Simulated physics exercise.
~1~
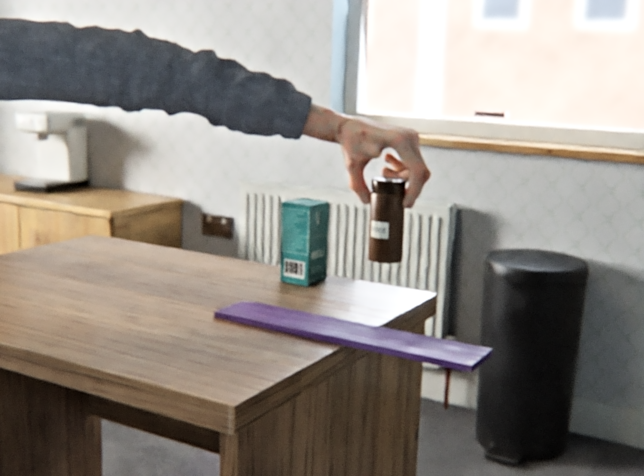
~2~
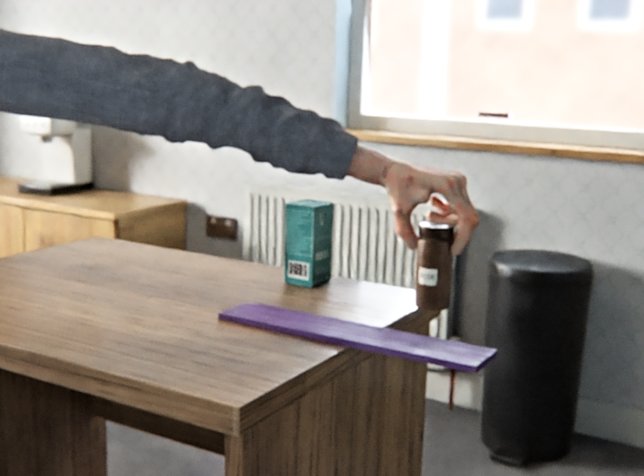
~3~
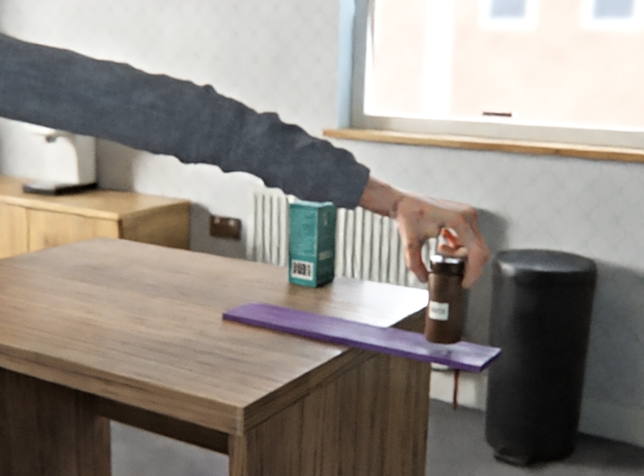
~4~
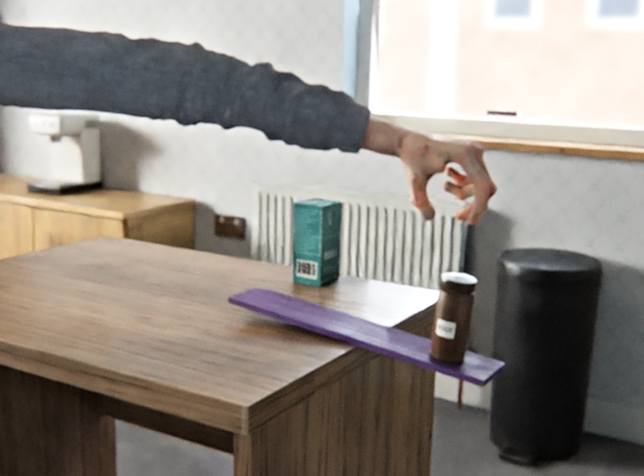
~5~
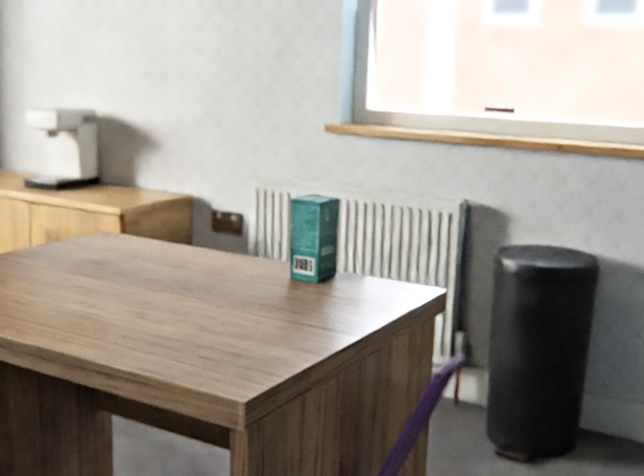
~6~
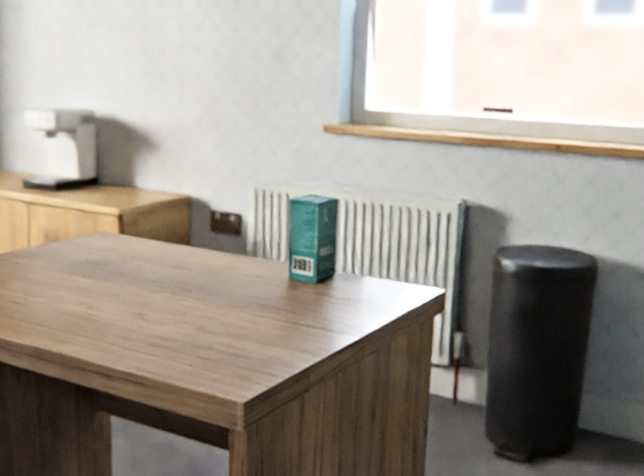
At the edge of a wooden table, a hand lowers a brown shaker onto the overhanging end of a purple plank and lets go. The plank tips and drops off the edge, and both disappear from view, leaving a turquoise carton standing on the table.
